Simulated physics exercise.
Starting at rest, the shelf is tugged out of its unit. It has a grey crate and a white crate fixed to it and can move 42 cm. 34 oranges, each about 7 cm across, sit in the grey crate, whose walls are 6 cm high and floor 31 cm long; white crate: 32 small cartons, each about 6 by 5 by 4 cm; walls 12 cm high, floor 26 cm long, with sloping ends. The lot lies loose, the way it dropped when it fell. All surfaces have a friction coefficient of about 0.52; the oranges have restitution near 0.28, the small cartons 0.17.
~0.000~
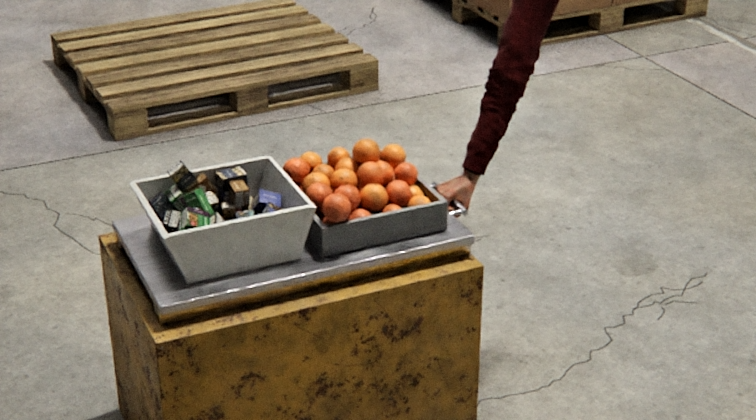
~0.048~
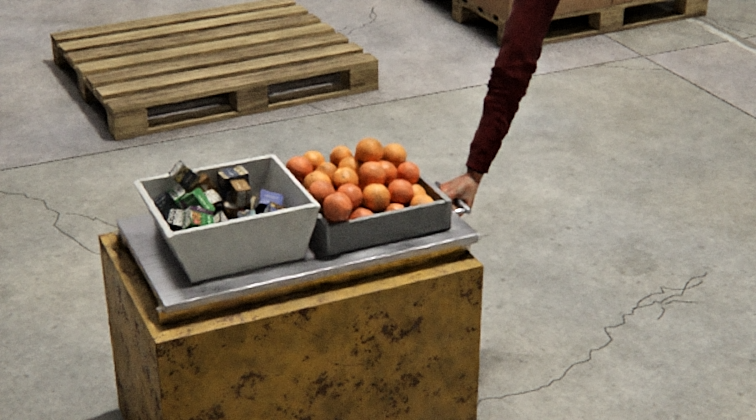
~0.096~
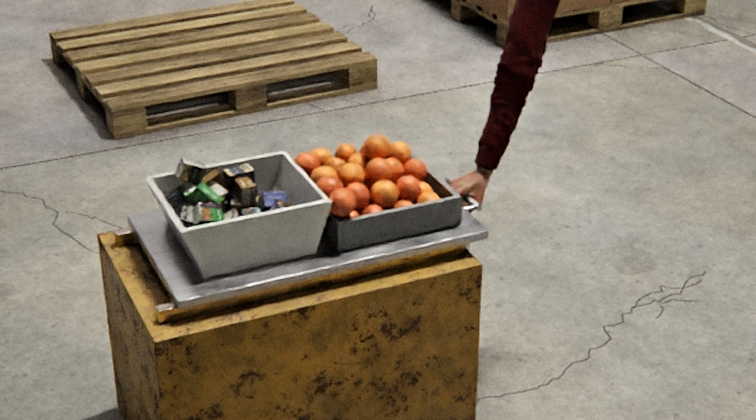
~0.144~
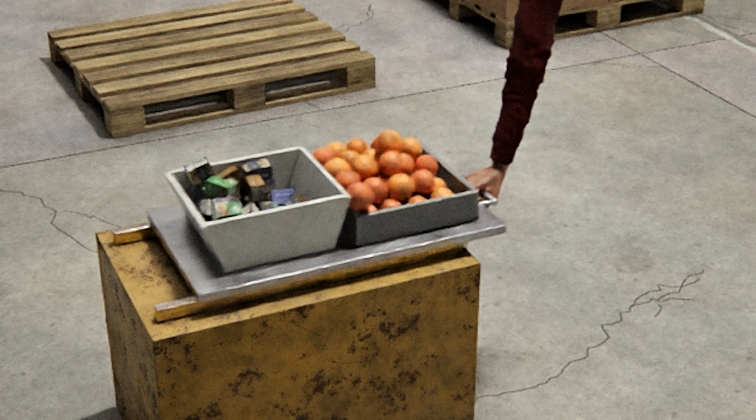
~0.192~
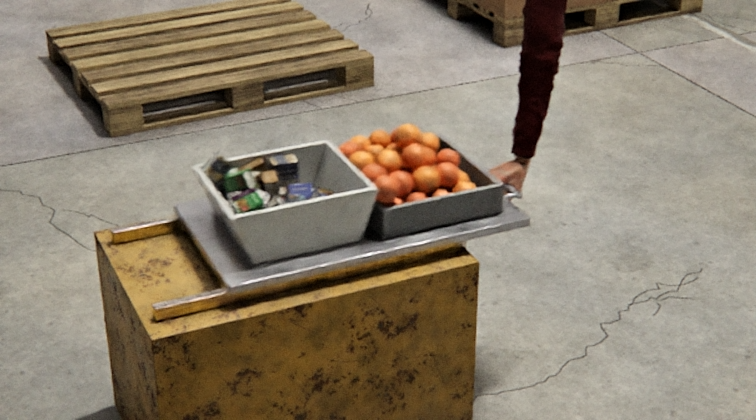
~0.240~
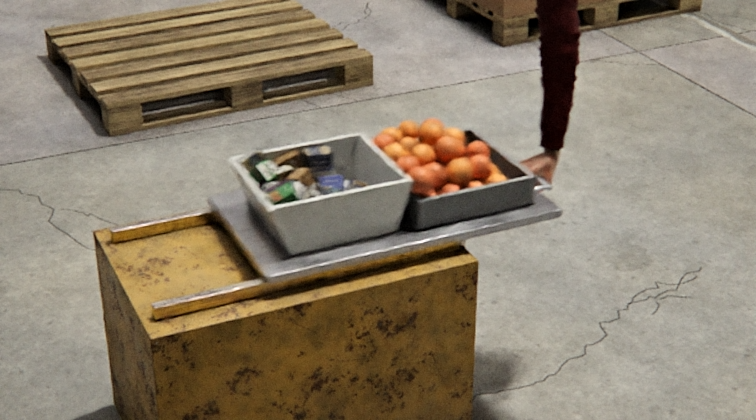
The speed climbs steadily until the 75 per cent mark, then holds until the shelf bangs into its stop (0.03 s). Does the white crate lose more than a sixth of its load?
No.
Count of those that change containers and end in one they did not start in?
Piece count: Roughly 0.
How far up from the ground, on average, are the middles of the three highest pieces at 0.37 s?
78 cm.
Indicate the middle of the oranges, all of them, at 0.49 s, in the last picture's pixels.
Centre approx. at (529, 147).
After 0.29 s, the shelf hits its stop.
After 0.37 s, grey crate 30 in, 4 out and white crate 32 in, 0 out.
After 0.49 s, grey crate 21 in, 13 out and white crate 32 in, 0 out.
After 0.71 s, grey crate 18 in, 16 out and white crate 32 in, 0 out.
Final count (at 1.14 s), grey crate 17 in, 17 out and white crate 32 in, 0 out. Asked share, 0 of 32, 0 per cent.
